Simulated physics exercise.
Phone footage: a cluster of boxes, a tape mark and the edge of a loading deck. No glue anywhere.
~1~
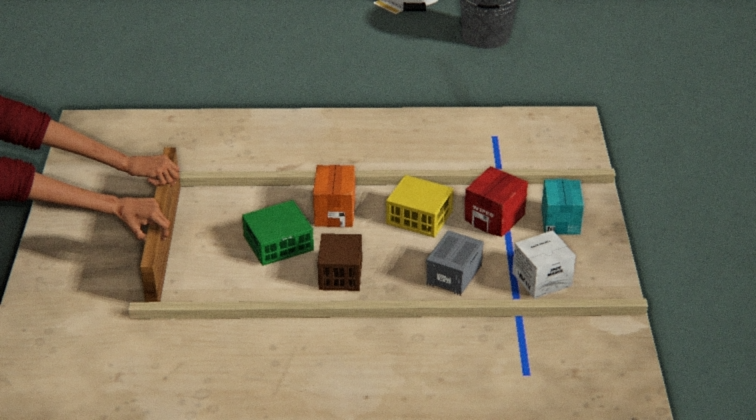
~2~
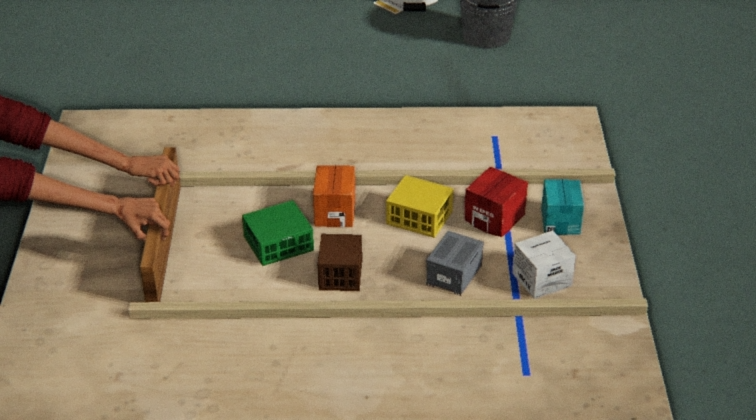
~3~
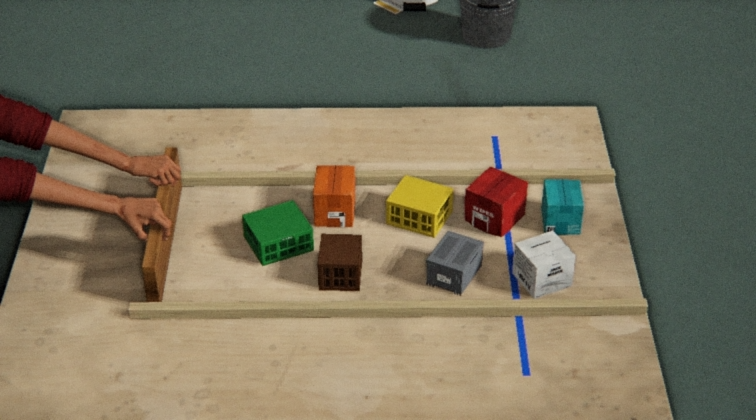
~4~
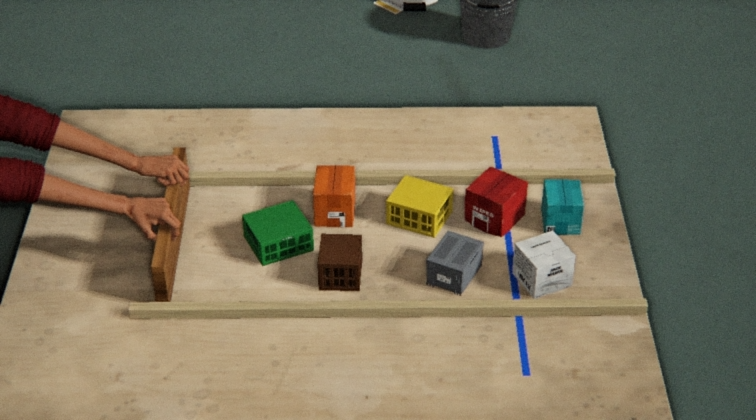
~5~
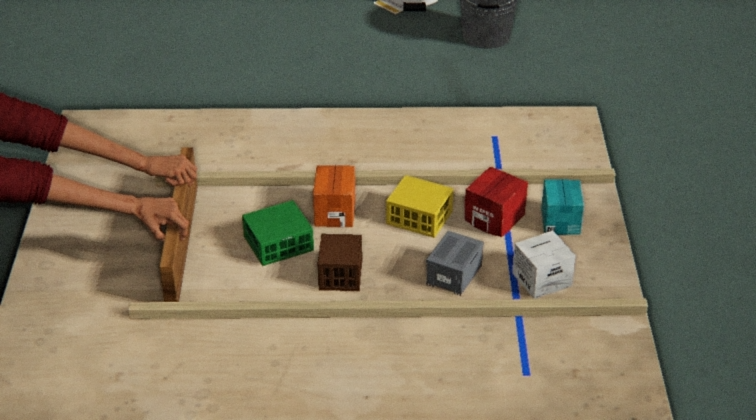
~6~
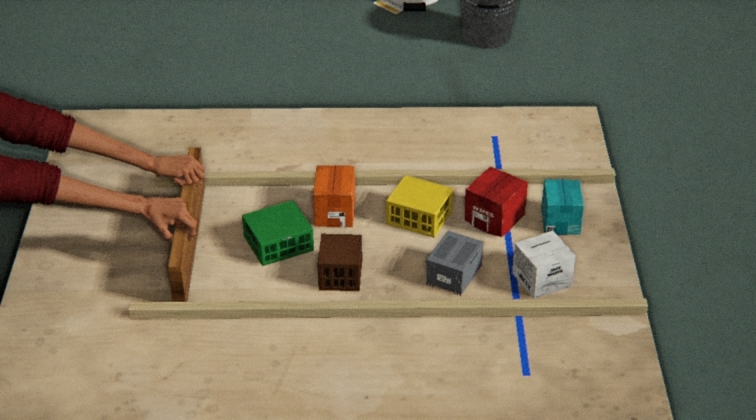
At first, two hands hold a wooden plank upright at the left of a board, apart from a cluster of coloured boxes lying between two rails, some near a blue tape line. The hands then slide the plank slowly a short way right, towards the green crate, while the boxes stay still.
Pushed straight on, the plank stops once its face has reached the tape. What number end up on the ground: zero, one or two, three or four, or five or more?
Just one or two fall.
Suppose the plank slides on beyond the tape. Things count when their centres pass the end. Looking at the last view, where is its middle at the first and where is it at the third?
Pixels in order: Roughly (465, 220), roughly (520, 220).
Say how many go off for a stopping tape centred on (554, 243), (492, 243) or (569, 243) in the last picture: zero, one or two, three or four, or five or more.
Taking the three places in turn: 3 or 4, 1 or 2, more than four.
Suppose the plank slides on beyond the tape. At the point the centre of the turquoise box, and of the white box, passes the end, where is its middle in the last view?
Middle: Roughly (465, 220); roughly (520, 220).
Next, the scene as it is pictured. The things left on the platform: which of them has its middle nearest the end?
The red parcel is foremost.
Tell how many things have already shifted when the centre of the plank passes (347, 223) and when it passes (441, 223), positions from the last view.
Well, it's 4 at the first one and 8 at the second.
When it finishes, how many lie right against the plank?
Contact count: 3.
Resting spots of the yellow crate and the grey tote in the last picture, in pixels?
About (571, 207), and the other about (587, 262).
A little later, none off yet; turquoise box at rest near (562, 207); white box at rest near (544, 265); red parcel at rest near (496, 202).
When it is over, the number that fall off is one or two; down, turquoise box.
